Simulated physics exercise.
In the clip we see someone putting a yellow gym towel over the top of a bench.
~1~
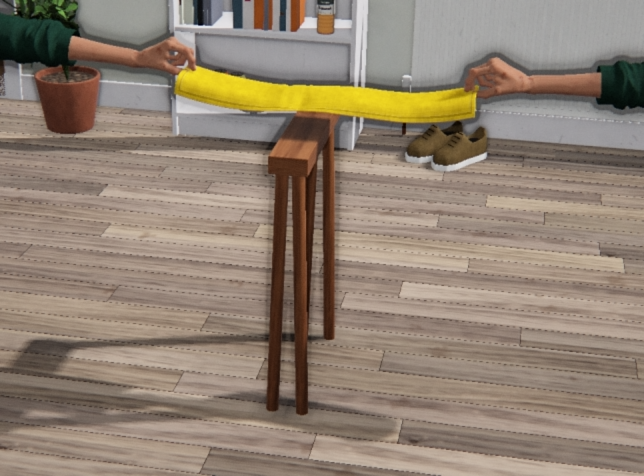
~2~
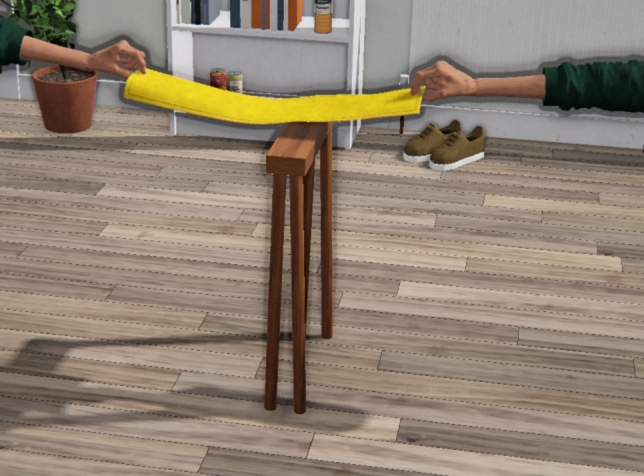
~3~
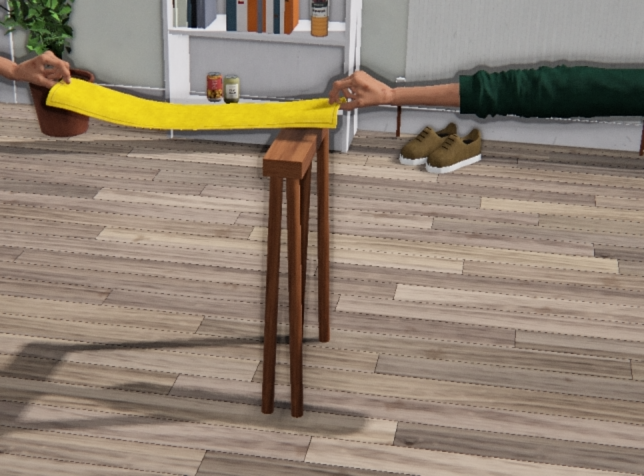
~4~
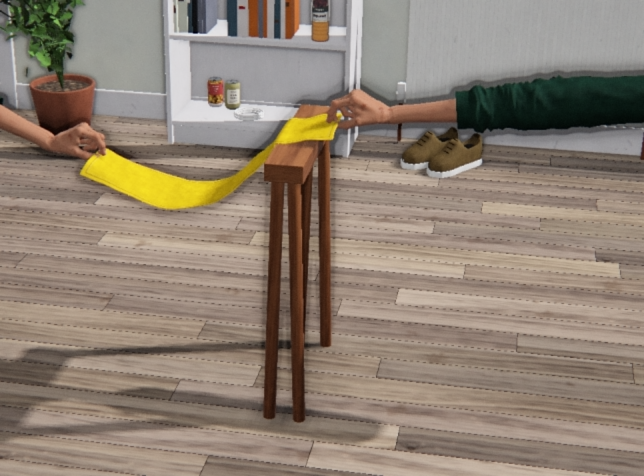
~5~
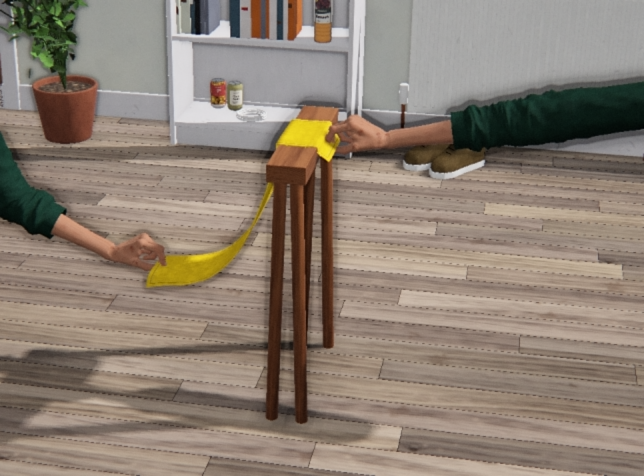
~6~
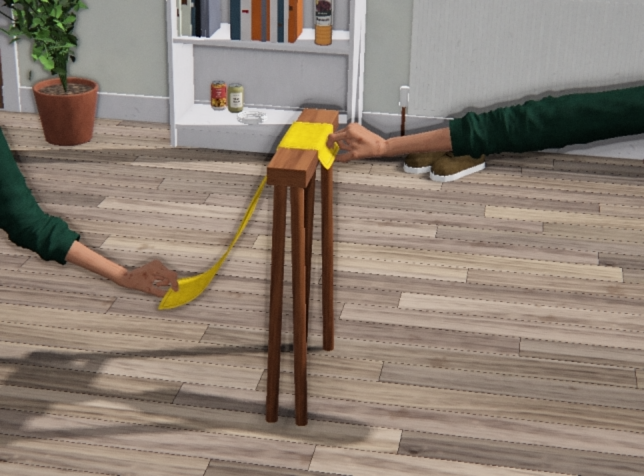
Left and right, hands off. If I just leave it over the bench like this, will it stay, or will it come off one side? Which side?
It'll come off left.
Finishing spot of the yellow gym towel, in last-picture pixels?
Resting spot: About (256, 376).
Then, 0.24 s past the final frame, gym towel sliding left.
Then, 0.48 s past the final frame, gym towel in a heap on the floor near (253, 361).
Then, 0.74 s past the final frame, gym towel in a heap on the floor near (256, 376).
When it is over, gym towel in a heap on the floor near (256, 376). The yellow gym towel drops leftwards.
